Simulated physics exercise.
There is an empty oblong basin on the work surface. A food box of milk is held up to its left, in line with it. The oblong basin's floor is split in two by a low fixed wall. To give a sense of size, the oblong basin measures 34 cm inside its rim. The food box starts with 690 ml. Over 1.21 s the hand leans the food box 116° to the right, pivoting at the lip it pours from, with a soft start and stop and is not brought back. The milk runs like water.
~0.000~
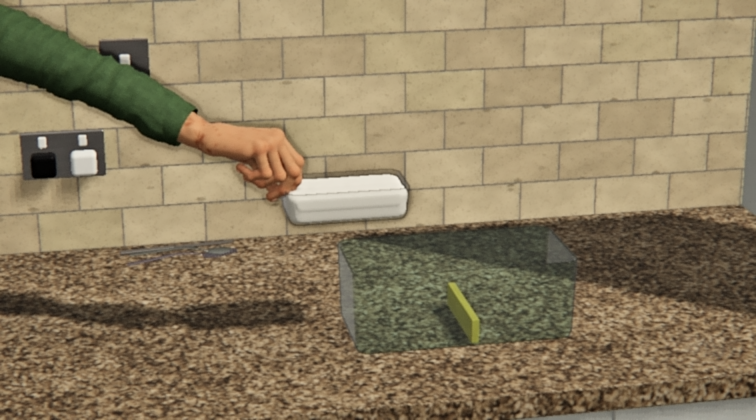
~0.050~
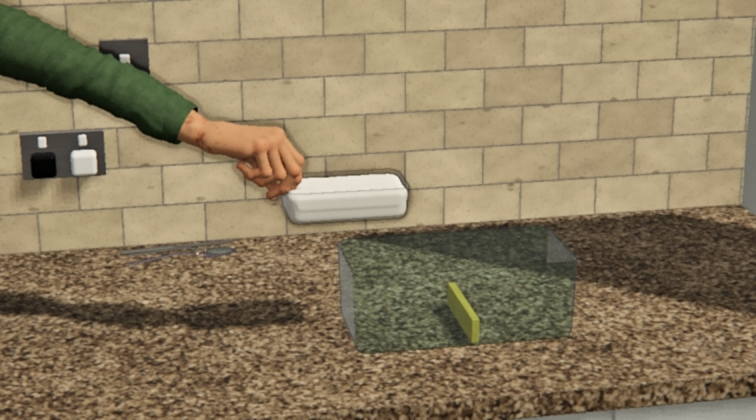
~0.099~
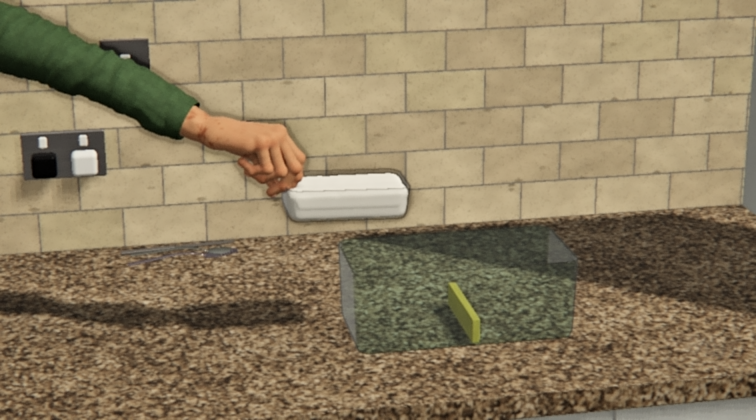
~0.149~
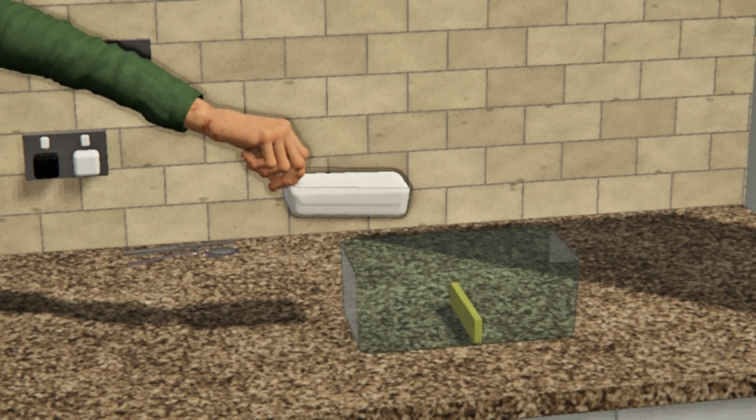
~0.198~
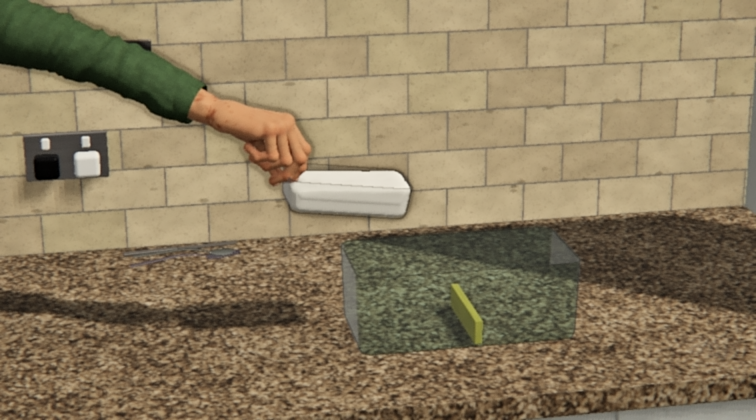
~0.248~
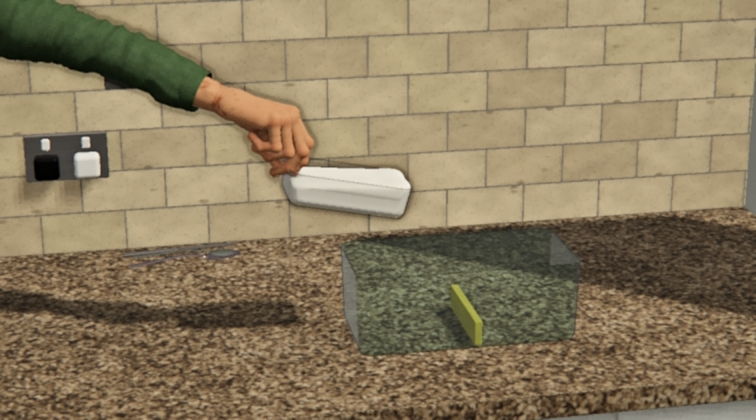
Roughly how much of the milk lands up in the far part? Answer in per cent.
Around 73 %.
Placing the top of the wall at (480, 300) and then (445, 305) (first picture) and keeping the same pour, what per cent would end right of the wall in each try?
In order, 60 and 80 per cent.
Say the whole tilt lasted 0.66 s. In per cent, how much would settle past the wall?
In that case, roughly 60 per cent.
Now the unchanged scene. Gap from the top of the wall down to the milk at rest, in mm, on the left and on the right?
For the left, around 34 mm; for the right, around 18 mm.
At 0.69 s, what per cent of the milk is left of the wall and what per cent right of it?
About 9 % left, 20 % right.
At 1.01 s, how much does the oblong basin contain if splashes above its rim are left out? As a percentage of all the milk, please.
I'd put it at roughly 90 per cent.
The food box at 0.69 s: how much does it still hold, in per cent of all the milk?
Near 14 in a hundred.
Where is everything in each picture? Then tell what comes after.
Tilt 0°; pouring edge (404, 179); surface from (284, 190) to (402, 183); the oblong basin's rim runs from (346, 260) to (563, 244); the wall's top is at (463, 302), in the first frame.
Tilt 0°; pouring edge (404, 179); surface from (284, 189) to (402, 182), in the second frame.
Tilt 2°; pouring edge (405, 179); surface from (285, 187) to (402, 181), in the third frame.
Tilt 4°; pouring edge (406, 179); surface from (287, 184) to (404, 179), in the fourth frame.
Tilt 7°; pouring edge (407, 181); surface from (287, 181) to (405, 178), in the fifth frame.
Tilt 12°; pouring edge (407, 182); surface from (287, 177) to (406, 177); 1 per cent is over the edge, in the sixth frame.
After 0.69 s the tilt is 70° and 15 per cent is still to pour, 9 is left of the wall and 20 right of it.
After 1.01 s the tilt is 108° and 1 per cent is still to pour, 18 is left of the wall and 73 right of it.
After 1.34 s the tilt is 116° and 0 per cent is still to pour, 22 is left of the wall and 73 right of it.
After 1.71 s the tilt is 116° and 0 per cent is still to pour, 22 is left of the wall and 73 right of it.
In the end 22 per cent lies left of the wall, 73 right of it and 5 outside.
